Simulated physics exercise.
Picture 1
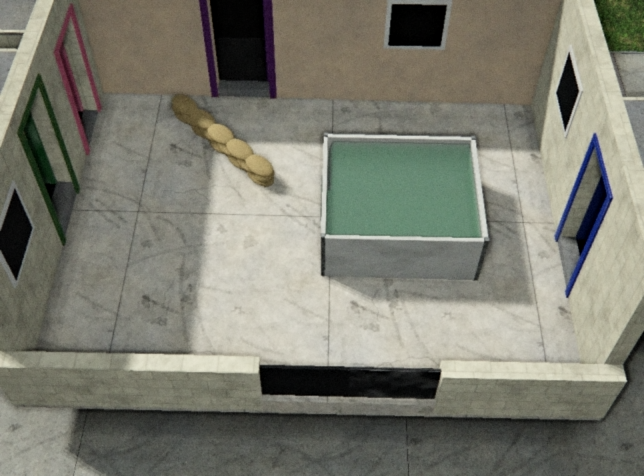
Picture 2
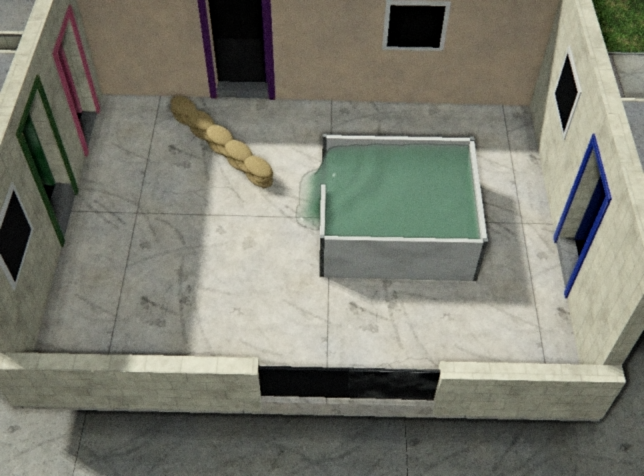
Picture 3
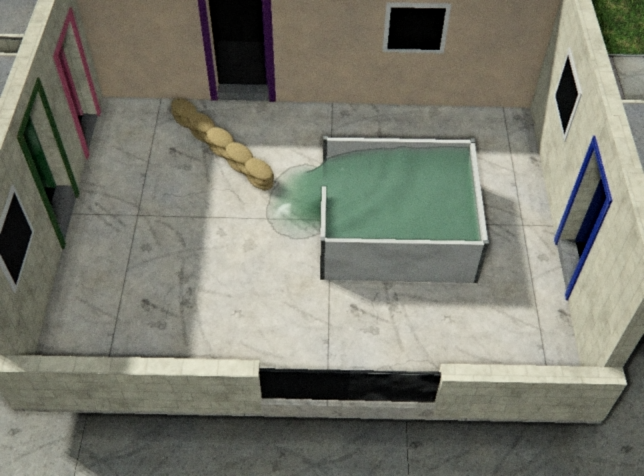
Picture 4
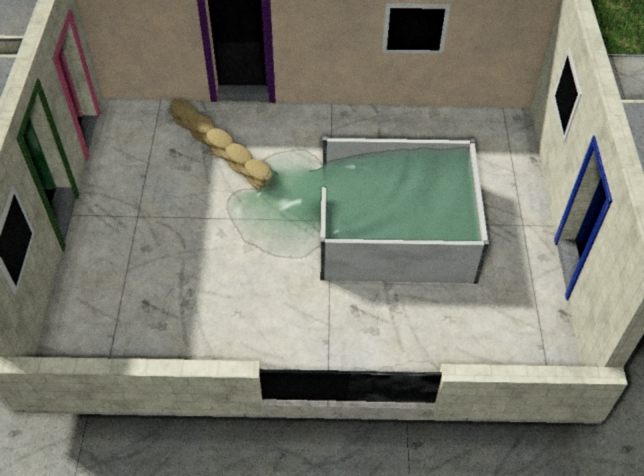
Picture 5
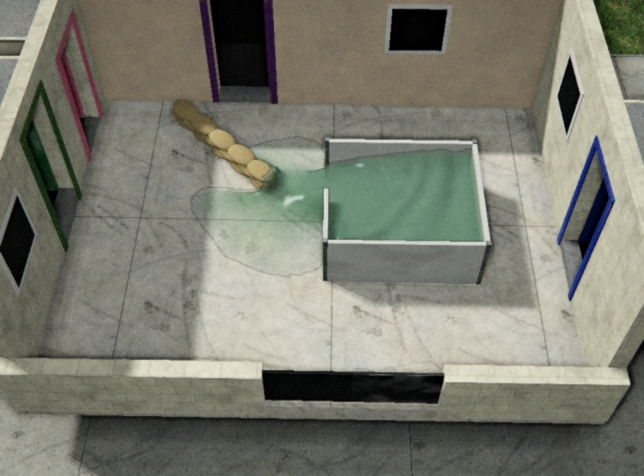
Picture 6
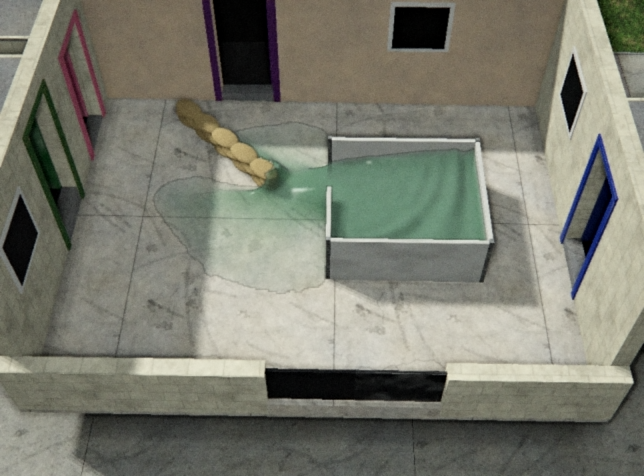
In a walled yard seen from above, green water sat still in a square tank, then poured out through the tank's left side and spread leftward across the stone floor, flowing around a knobbly tan barrier.
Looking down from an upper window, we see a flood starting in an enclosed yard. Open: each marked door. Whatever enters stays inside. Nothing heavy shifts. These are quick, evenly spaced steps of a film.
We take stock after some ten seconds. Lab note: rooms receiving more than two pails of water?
Result: Green door within two pails; purple door above two pails; pink door above two pails; blue door within two pails.
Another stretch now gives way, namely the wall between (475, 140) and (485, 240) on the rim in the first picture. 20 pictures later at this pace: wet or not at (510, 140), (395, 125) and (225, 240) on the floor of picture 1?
Taking the points in order: Swamped, swamped and unwetted.
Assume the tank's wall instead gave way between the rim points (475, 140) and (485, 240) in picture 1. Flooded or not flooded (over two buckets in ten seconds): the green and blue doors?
In that case the green one stays within bounds and the blue one breaks the limit.
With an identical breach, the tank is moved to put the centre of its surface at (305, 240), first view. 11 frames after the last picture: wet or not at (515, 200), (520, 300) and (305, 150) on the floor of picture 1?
Going through the three spots in turn: Stays untouched, stays untouched, stays untouched.
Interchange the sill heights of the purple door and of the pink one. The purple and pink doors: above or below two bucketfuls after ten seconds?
The purple door goes past the mark, the pink door falls short.
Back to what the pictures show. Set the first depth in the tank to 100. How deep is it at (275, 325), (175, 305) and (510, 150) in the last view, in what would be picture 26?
Respectively 0, 4 and 0 per cent.
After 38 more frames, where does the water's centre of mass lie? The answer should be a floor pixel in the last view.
My pick is pixel (280, 234).
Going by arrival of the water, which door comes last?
It's the blue-painted one.
A moment on, water covers 35 % of the floor; the green door wet at the sill, nothing in, the purple door under two buckets in, the pink door not reached, the blue door not reached.
Next, water covers 45 % of the floor; the green door wet at the sill, nothing in, the purple door far over two buckets in, the pink door wet at the sill, nothing in, the blue door not reached.
Then, water covers 55 % of the floor; the green door wet at the sill, nothing in, the purple door far over two buckets in, the pink door over two buckets in, the blue door not reached.
Later, water covers 90 % of the floor; the green door wet at the sill, nothing in, the purple door far over two buckets in, the pink door far over two buckets in, the blue door not reached.
In the end, water covers 95 % of the floor; the green door wet at the sill, nothing in, the purple door far over two buckets in, the pink door far over two buckets in, the blue door wet at the sill, nothing in.
